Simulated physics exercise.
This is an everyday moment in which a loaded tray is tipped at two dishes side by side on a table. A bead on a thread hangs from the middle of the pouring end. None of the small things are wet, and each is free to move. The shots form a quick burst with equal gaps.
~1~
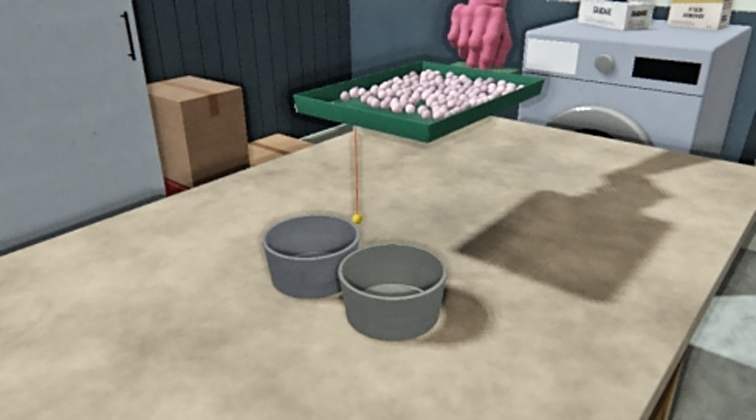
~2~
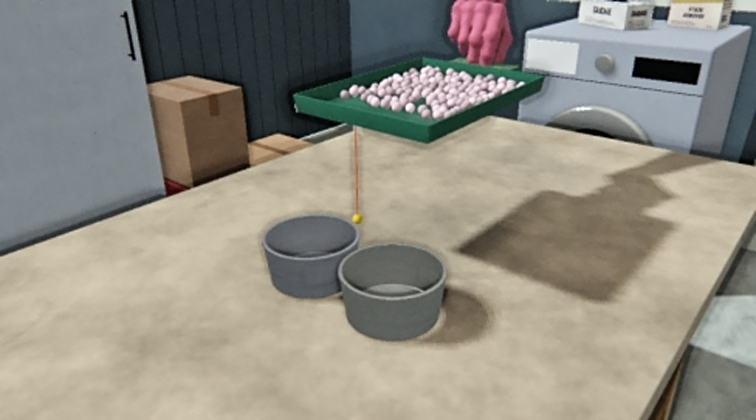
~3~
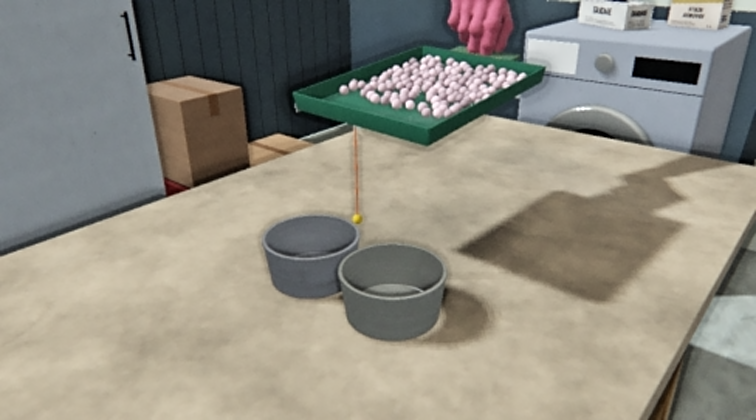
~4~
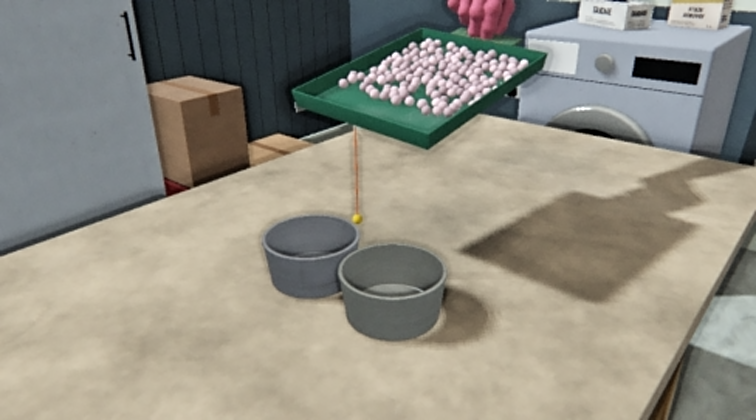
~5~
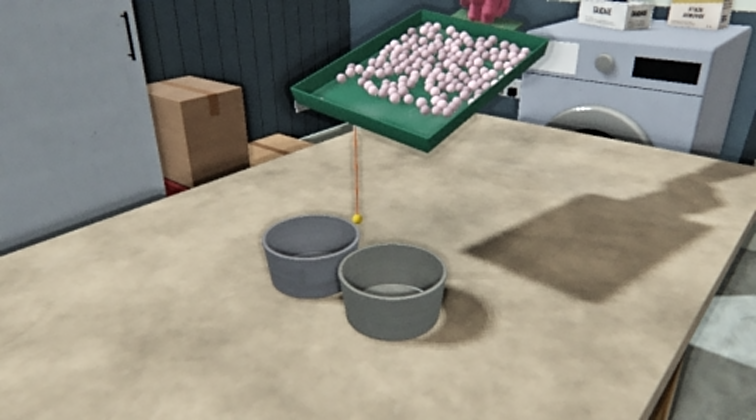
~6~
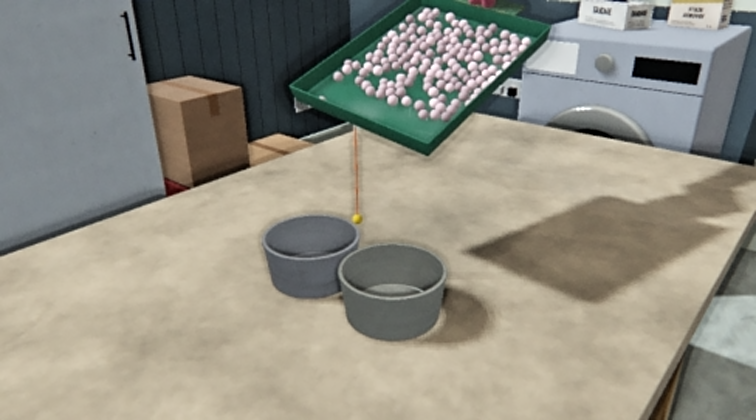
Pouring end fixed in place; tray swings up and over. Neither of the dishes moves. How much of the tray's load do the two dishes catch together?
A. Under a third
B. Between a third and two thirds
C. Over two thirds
Option C: Over two thirds.
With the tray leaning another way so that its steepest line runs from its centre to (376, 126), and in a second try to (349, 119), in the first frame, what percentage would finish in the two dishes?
Lab note: Try one about 80 %, try two 60 %.
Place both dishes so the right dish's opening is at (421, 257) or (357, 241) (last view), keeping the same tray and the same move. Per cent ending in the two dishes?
70 and 10 %.
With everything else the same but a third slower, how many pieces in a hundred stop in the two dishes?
It would be close to 90 per cent.
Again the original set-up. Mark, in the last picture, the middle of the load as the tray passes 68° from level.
The load is centred about (407, 142).
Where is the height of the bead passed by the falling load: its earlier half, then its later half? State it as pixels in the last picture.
Around (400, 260), followed by around (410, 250).
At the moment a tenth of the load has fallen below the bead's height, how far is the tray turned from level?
Near 65 degrees.
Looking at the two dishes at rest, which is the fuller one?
The fuller one is the rightmost dish.
Shortly afterwards, tray tipped steeply; near two thirds on the tray; a little in the right dish; only a few in the left dish; only a few outside both; a little in the air.
Next, tray tipped past a quarter turn; only a few on the tray; the bulk in the right dish; only a few in the left dish; a little outside both; a little in the air.
Some moments later, tray tipped past a quarter turn; the bulk in the right dish; only a few in the left dish; near a quarter outside both.
In the end, tray tipped past a quarter turn; the bulk in the right dish; only a few in the left dish; near a quarter outside both.
